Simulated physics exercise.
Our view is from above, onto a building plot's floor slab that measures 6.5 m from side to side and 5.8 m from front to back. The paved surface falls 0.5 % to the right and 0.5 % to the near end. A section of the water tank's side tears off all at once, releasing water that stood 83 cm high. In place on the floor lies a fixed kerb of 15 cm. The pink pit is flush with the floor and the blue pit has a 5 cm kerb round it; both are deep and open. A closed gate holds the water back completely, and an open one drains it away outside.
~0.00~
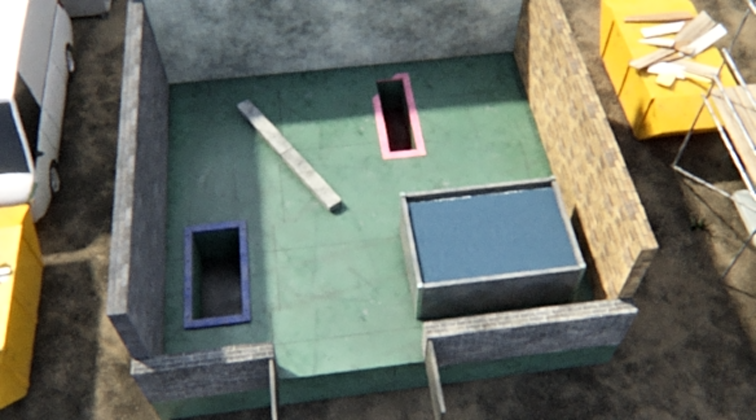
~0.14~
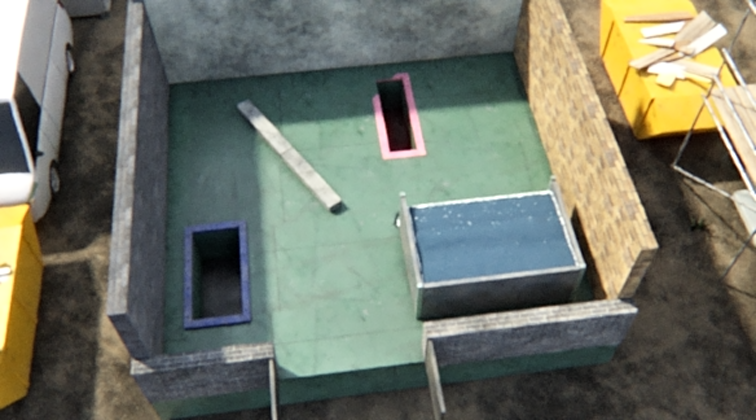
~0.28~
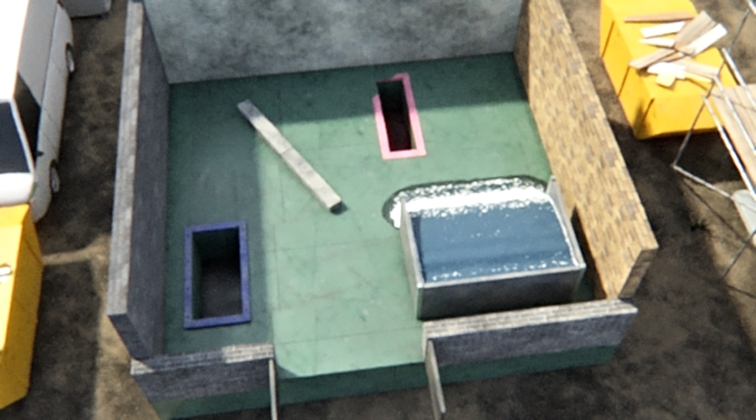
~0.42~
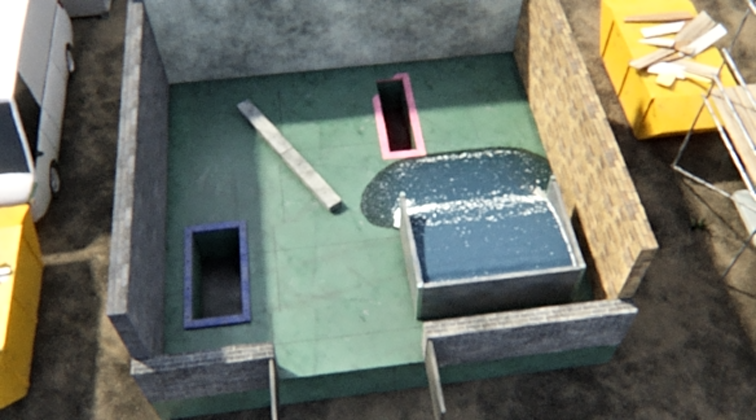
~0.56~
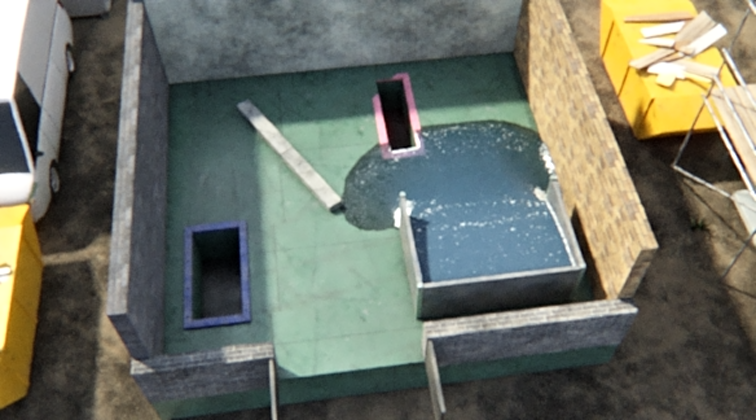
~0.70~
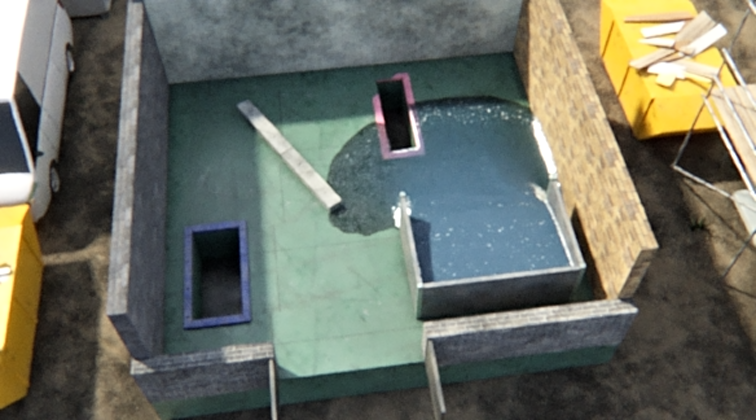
On a walled green floor, water pours from a tank's open back and spreads around the pink-rimmed pit.
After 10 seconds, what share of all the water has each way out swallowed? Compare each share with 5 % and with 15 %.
Result: Gate opening at under 5 %, pink pit at more than 15 %, blue pit at under 5 %.
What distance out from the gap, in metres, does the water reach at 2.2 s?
I'd say around 5.4 m from the gap.
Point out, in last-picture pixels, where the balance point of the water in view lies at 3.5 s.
Centre: Roughly (427, 136) px.
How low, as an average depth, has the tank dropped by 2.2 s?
18 cm.
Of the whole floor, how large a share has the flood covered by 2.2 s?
Close to 45 in a hundred parts are wet.
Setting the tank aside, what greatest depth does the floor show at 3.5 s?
Max around 24 cm.
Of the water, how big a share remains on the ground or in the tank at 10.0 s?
Remaining: Roughly 42 %.
After 1.4 s water covers 45 % of the floor and is deepest (52 cm) near (504, 55); gone so far, the gate opening 0 %, the pink pit 6 %, the blue pit 0 %.
After 2.2 s water covers 45 % of the floor and is deepest (48 cm) near (495, 56); gone so far, the gate opening 0 %, the pink pit 12 %, the blue pit 0 %.
After 3.5 s water covers 55 % of the floor and is deepest (24 cm) near (512, 143); gone so far, the gate opening 0 %, the pink pit 27 %, the blue pit 0 %.
After 6.0 s water covers 70 % of the floor and is deepest (17 cm) near (603, 323); gone so far, the gate opening 0 %, the pink pit 44 %, the blue pit 1 %.
After 10.0 s water covers 90 % of the floor and is deepest (6 cm) near (603, 323); gone so far, the gate opening 1 %, the pink pit 55 %, the blue pit 1 %.
